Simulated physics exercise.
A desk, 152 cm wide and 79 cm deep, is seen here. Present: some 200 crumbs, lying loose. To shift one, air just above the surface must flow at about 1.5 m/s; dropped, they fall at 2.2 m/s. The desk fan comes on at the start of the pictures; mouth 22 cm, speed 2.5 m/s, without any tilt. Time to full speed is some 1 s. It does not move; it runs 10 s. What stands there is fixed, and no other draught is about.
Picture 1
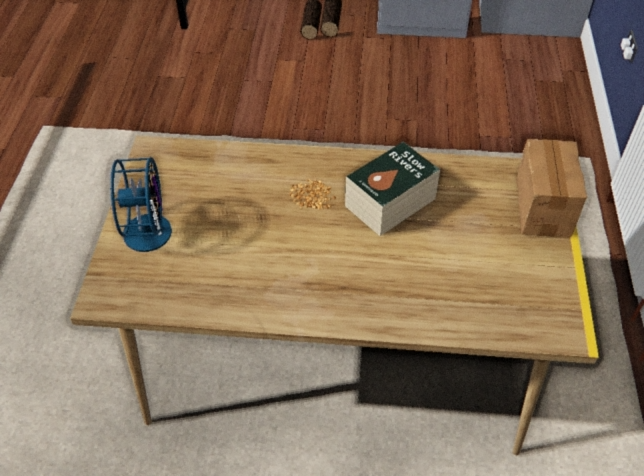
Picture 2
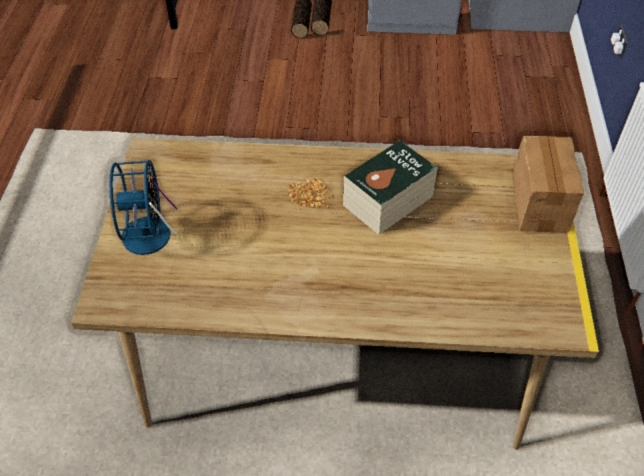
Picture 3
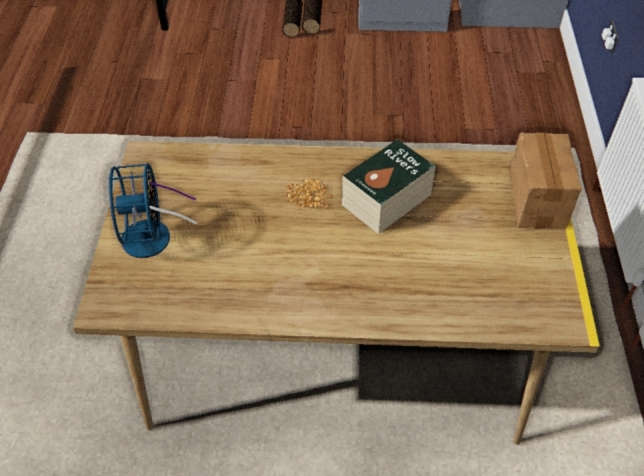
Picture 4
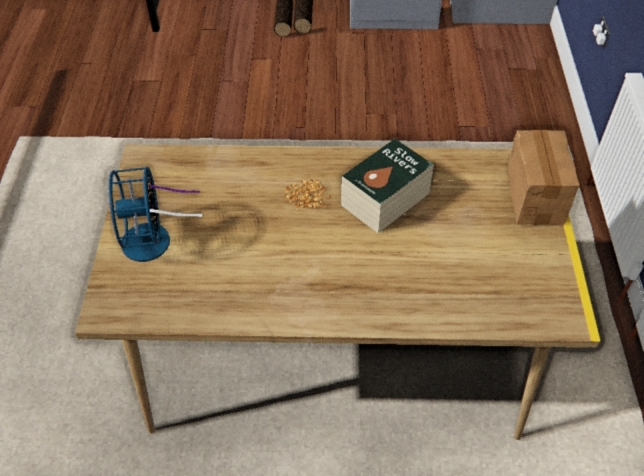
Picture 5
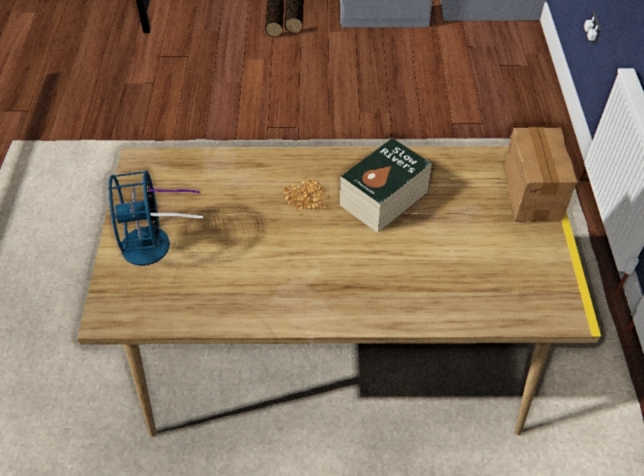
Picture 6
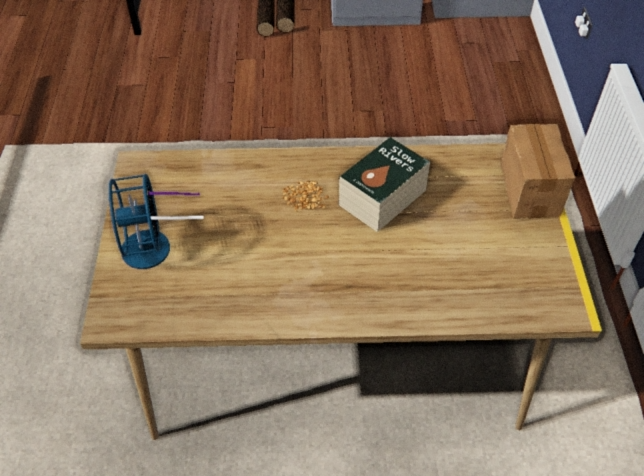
On a wooden table above a pale rug, a blue desk fan stands at the left, facing loose crumbs, a thick book and a cardboard box. Purple and white streamers lift from the fan and stretch out toward the right, while the view shifts slightly and the crumbs stay still.
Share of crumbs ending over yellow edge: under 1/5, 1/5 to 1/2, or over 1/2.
Watch, not one in five will wind up over that edge.
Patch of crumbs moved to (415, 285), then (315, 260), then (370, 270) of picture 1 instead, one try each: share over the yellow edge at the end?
0 %, 0 %, 0 %.
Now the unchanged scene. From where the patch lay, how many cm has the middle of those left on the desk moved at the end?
I'd say around 5 cm.
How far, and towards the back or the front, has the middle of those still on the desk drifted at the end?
Direction: Rearward; distance: About 5 cm.
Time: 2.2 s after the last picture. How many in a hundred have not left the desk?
Roughly 80 per cent.
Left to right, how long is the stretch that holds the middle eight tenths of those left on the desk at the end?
Looks like some 10 cm to me.
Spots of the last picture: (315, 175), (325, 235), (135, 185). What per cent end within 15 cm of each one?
Taking the spots one by one, around 60 %, 15 % and 0 %.
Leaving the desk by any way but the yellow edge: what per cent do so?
Estimated share: Around 30 %.
Then, 1.0 s after the last picture, 0 % are over the yellow edge; the middle of those still in play is near (311, 192); 16 % have settled or left.
Then, 2.2 s after the last picture, 0 % are over the yellow edge; the middle of those still in play is near (311, 192); 22 % have settled or left.
Then, 4.6 s after the last picture, 0 % are over the yellow edge; the middle of those still in play is near (311, 192); 35 % have settled or left.
Then, 9.1 s after the last picture, at the end, 0 % are over the yellow edge; the middle of those still in play is near (313, 189).
